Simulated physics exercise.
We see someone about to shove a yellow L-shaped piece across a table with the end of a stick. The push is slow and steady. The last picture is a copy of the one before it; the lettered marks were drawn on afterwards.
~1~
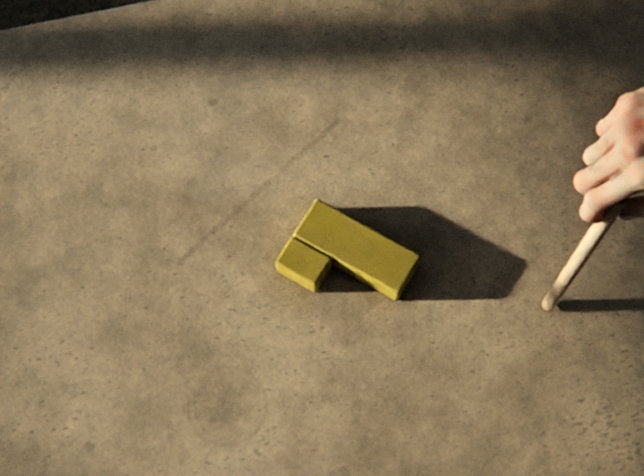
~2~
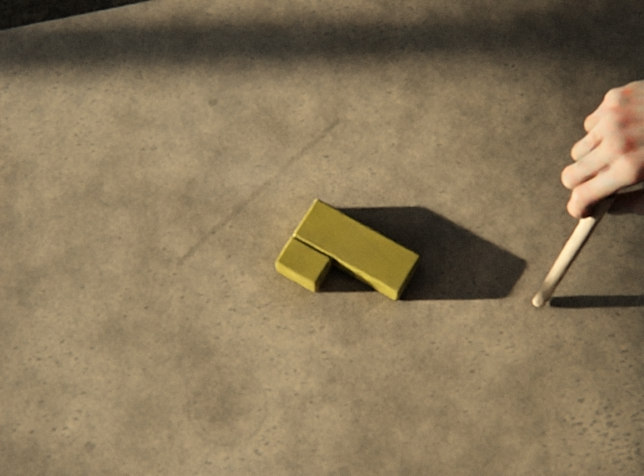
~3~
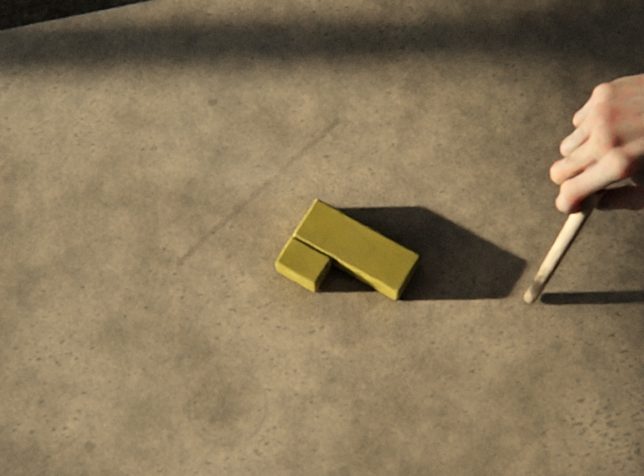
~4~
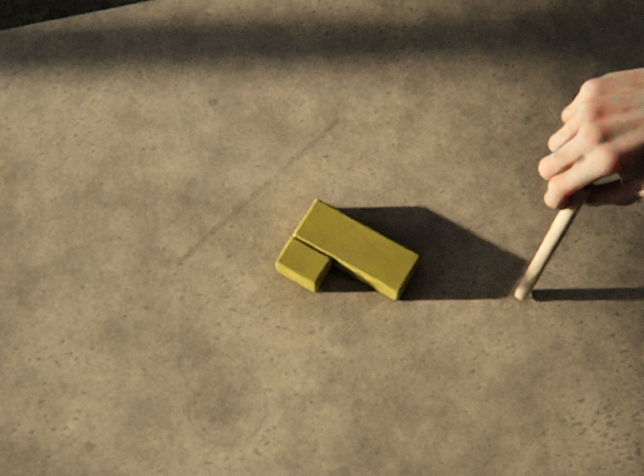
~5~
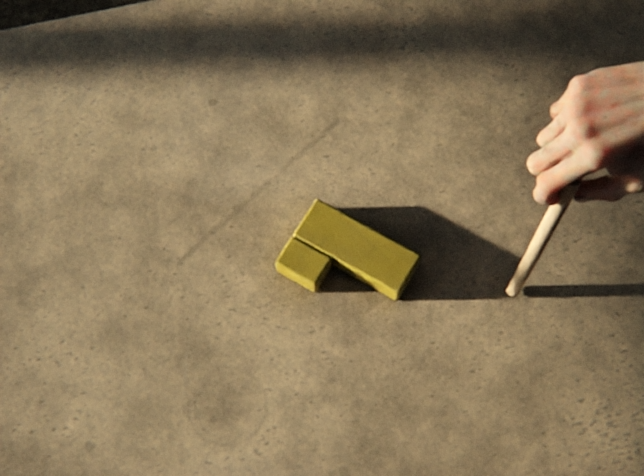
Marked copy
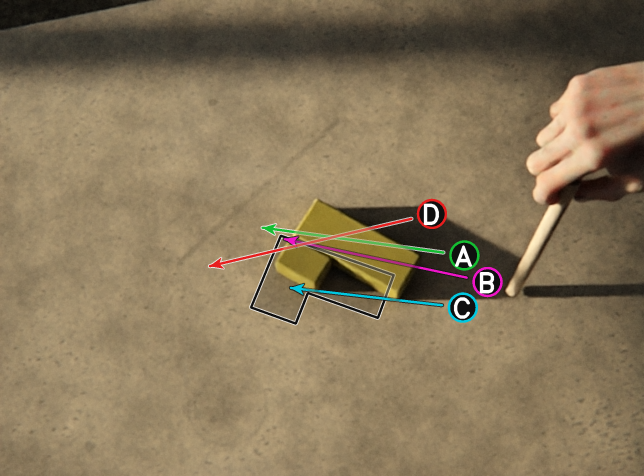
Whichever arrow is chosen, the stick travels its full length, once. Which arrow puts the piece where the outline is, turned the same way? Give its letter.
With A it matches the outline.
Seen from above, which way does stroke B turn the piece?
It turns anticlockwise.
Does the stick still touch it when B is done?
Yes.
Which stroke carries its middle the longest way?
B.
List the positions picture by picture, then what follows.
The first frame shows yellow L-shaped piece (357, 245).
The second frame shows yellow L-shaped piece (357, 245).
The third frame shows yellow L-shaped piece (357, 245).
The fourth frame shows yellow L-shaped piece (357, 245).
The fifth frame shows yellow L-shaped piece (357, 245).
On the marked copy, A from (444, 253) to (263, 228); B from (467, 278) to (285, 239); C from (442, 305) to (291, 288); D from (412, 219) to (210, 266).
Taking A. A third of the way, foot of the stick (377, 244), piece (352, 252).
Two thirds of the way, foot of the stick (312, 235), piece (332, 266).
When it is over, foot of the stick (263, 228), piece (329, 268); it fills the outline.
As for the rest, B leaves the piece out of the outline, at (217, 222); C leaves the piece out of the outline, at (300, 213); D leaves the piece out of the outline, at (333, 271).
